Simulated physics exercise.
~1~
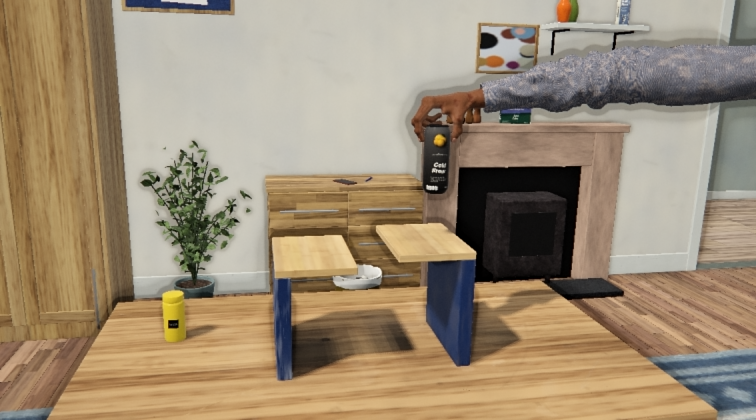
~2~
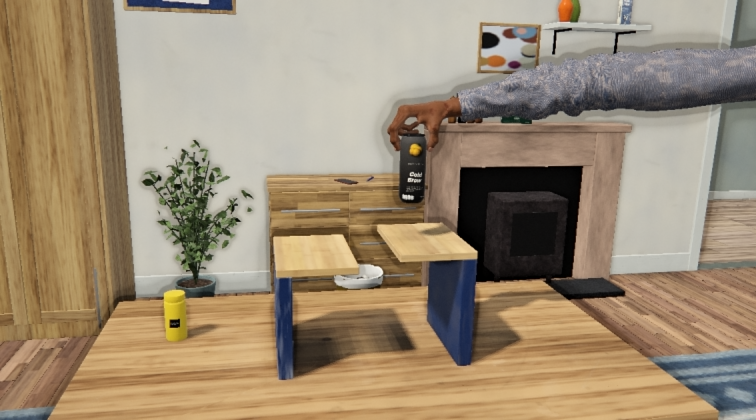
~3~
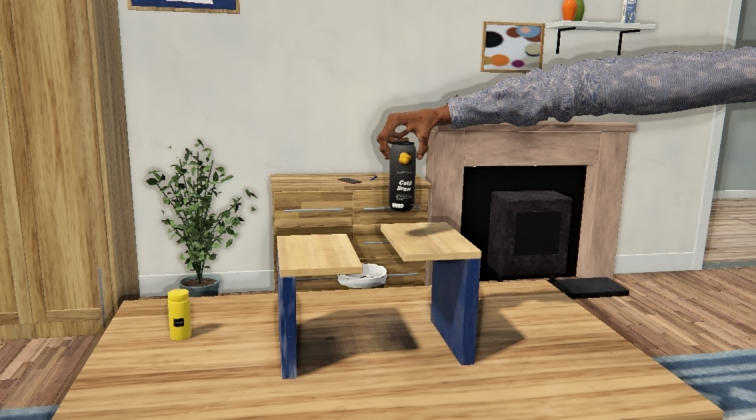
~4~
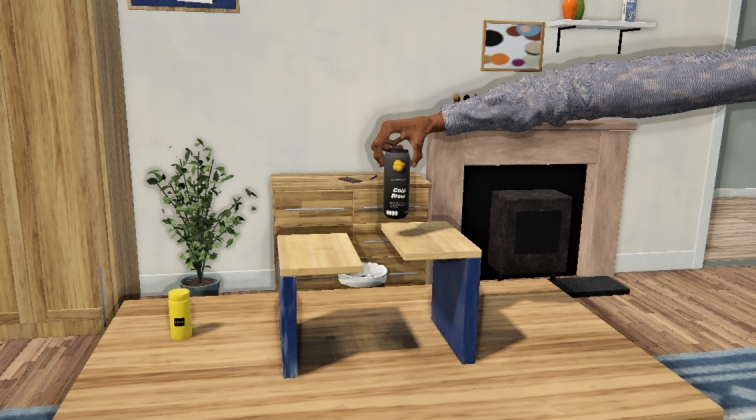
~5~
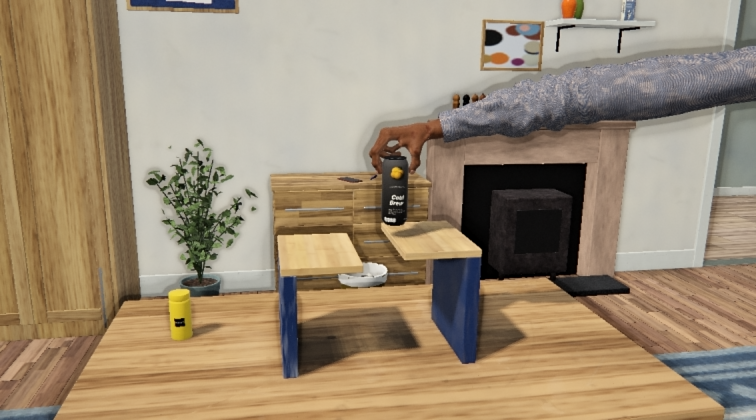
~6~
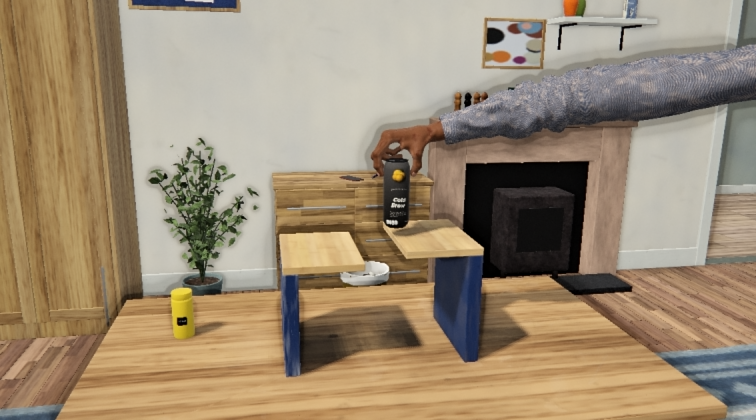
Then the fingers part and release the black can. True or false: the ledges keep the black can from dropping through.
True.
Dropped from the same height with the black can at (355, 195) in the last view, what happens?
In that case it gets jammed.
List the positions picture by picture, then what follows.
The first picture shows on its way; black can (436, 159); yellow shaker (174, 316).
The second picture shows on its way; black can (413, 169); yellow shaker (176, 315).
The third picture shows on its way; black can (402, 176); yellow shaker (180, 314).
The fourth picture shows on its way; black can (397, 184); yellow shaker (180, 314).
The fifth picture shows on its way; black can (395, 191); yellow shaker (181, 314).
The sixth picture shows poised above the slot; black can (396, 193); yellow shaker (183, 313).
Then, 0.20 s later than the last frame, black can moved a little near (396, 203).
Then, 0.30 s later than the last frame, black can resting near (396, 203).
When it is over, both as before. End places, in pixels of the last picture, black can near (396, 203). The can stays on top.
